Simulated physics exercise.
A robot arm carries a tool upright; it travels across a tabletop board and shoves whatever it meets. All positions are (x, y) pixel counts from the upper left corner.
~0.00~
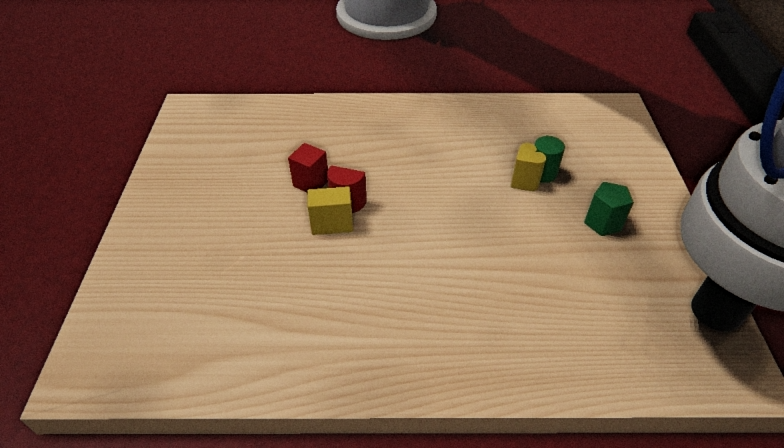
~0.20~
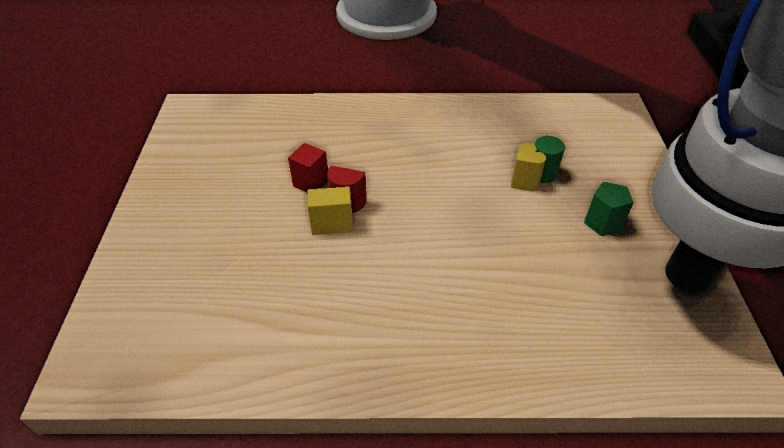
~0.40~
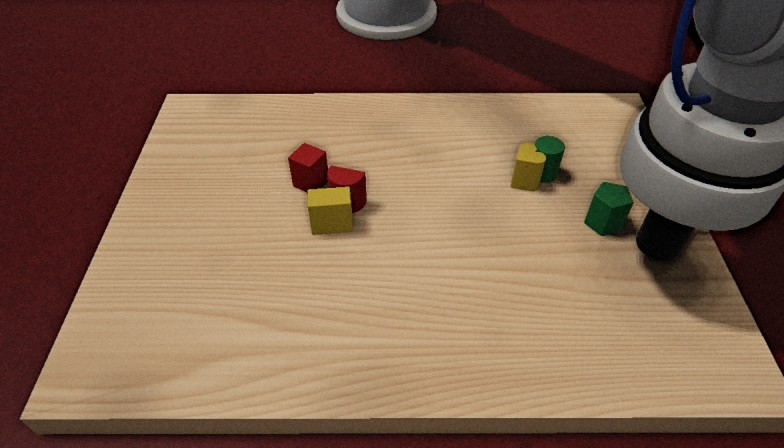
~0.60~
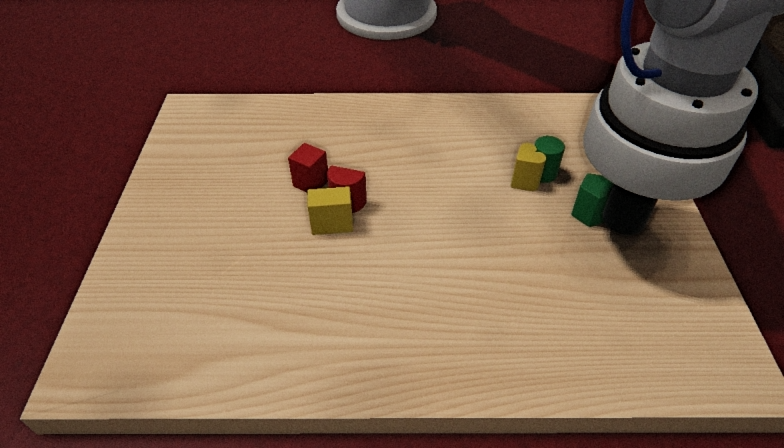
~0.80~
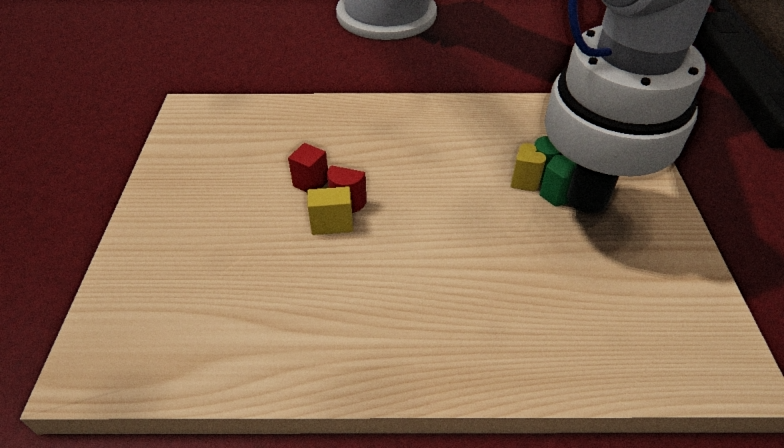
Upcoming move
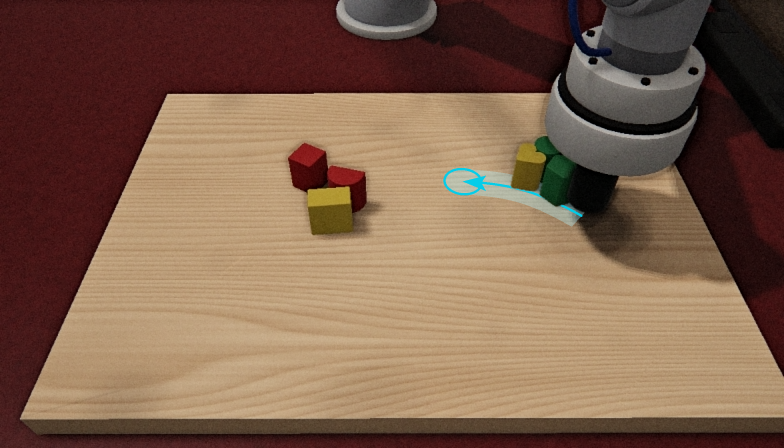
A robot arm moves in from the right and pushes the green pentagon up-left.
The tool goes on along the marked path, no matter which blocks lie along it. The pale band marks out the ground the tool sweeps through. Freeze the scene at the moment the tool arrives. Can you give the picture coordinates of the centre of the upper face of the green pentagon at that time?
My prediction: (493, 131).
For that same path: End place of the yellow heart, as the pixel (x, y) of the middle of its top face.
Its top middle is near (467, 121).
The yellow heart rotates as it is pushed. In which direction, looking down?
From above, it looks like the yellow heart goes counterclockwise.
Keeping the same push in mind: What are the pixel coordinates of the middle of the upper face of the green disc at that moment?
Its top centre is at about (530, 126).
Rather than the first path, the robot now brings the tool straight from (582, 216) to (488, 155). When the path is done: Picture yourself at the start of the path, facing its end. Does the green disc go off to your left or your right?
Facing the way the path runs, start to end, you'll find the green disc has shifted right.
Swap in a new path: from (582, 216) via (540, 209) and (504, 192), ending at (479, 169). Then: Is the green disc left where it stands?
Short answer: No.
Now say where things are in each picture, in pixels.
In the first picture, tool tip at (715, 313); block tops, yellow heart at (530, 153); green disc at (550, 144); green pentagon at (615, 194).
In the second picture, tool at (688, 277); blocks unchanged.
In the third picture, tool at (657, 246); blocks unchanged.
In the fourth picture, tool at (623, 221); green pentagon at (600, 185).
In the fifth picture, tool at (587, 201); yellow heart at (530, 153); green disc at (550, 144); green pentagon at (566, 165).
Path on the board, from (582, 216) through (543, 197) and (504, 186) to (463, 181).
The first path, step by step. One third of the way, tool at (547, 182); yellow heart at (496, 140); green disc at (535, 130); green pentagon at (527, 148).
Two thirds of the way, tool at (506, 171); yellow heart at (469, 125), turned 35° anticlockwise; green disc at (530, 126); green pentagon at (500, 134), turned 25° clockwise.
At the end, tool at (465, 166); yellow heart at (467, 121), turned 65° anticlockwise; green disc at (530, 126); green pentagon at (493, 131), turned 60° clockwise.
